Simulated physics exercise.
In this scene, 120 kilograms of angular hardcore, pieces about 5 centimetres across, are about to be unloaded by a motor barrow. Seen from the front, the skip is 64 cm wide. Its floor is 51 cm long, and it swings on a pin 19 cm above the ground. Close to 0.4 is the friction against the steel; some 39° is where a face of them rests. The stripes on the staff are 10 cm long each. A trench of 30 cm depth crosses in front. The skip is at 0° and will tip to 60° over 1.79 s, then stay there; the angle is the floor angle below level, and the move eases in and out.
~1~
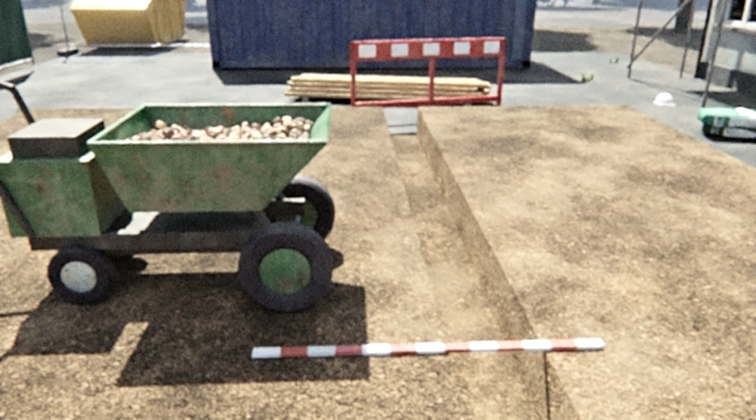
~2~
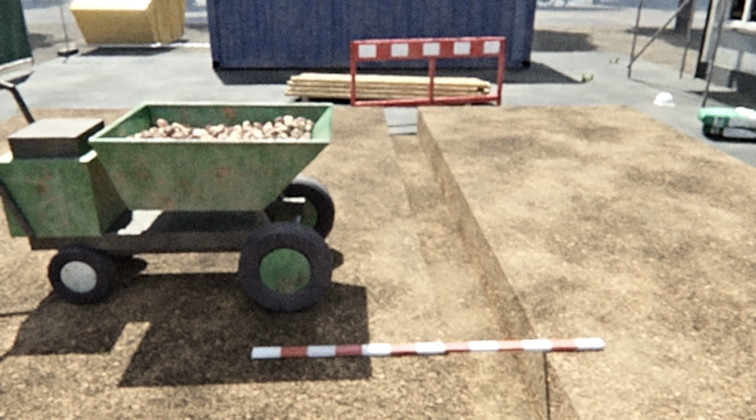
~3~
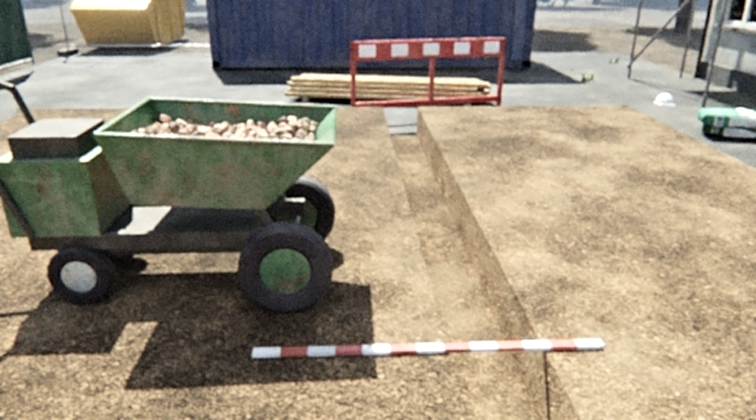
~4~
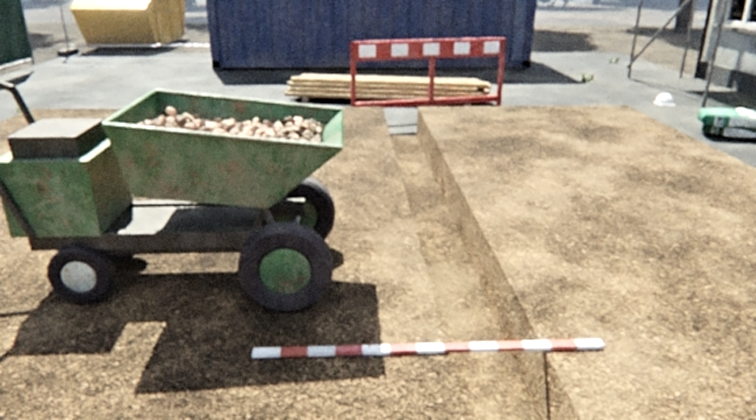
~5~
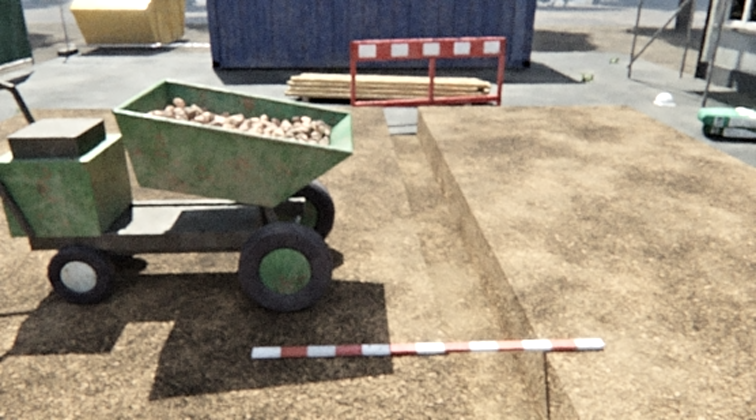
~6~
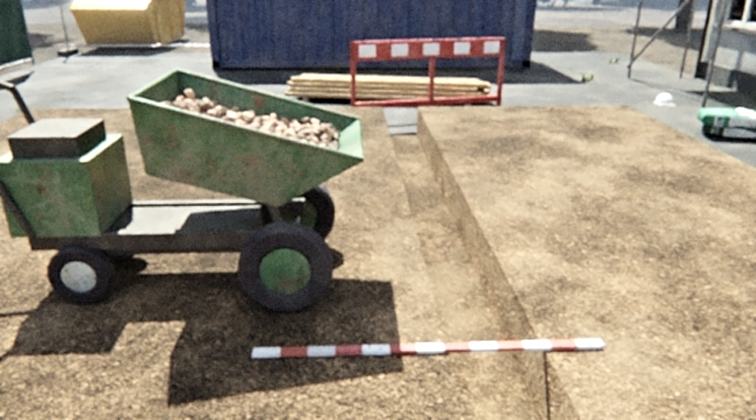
The green skip of a motor barrow, loaded with pale brown stones, tilting gradually down to the right beside a narrow trench.
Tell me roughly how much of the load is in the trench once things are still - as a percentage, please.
I would put it at 49 %.
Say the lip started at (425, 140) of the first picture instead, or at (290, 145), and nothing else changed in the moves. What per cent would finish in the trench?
From the first place around 20 per cent, from the other around 25.
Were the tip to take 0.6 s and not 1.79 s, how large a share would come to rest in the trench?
Something close to 60 per cent.
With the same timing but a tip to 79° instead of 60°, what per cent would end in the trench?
Then roughly 100 percent.
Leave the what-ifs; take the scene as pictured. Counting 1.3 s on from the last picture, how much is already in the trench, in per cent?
Roughly 0 percent of the load.
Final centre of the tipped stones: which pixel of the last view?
Resting centre: About (458, 317).
Then, 0.7 s after the last picture the floor is at 51°, 100 % in the skip; the foremost stones are at (391, 191).
Then, 1.3 s after the last picture the floor is at 60°, 97 % in the skip, 2 % short of the trench, 1 % in the trench; the foremost stones are at (436, 256).
Then, 1.6 s after the last picture the floor is at 60°, 79 % in the skip, 3 % short of the trench, 18 % in the trench; the foremost stones are at (488, 322).
Then, 3.6 s after the last picture the floor is at 60°, 49 % in the skip, 2 % short of the trench, 49 % in the trench; the foremost stones are at (488, 300).
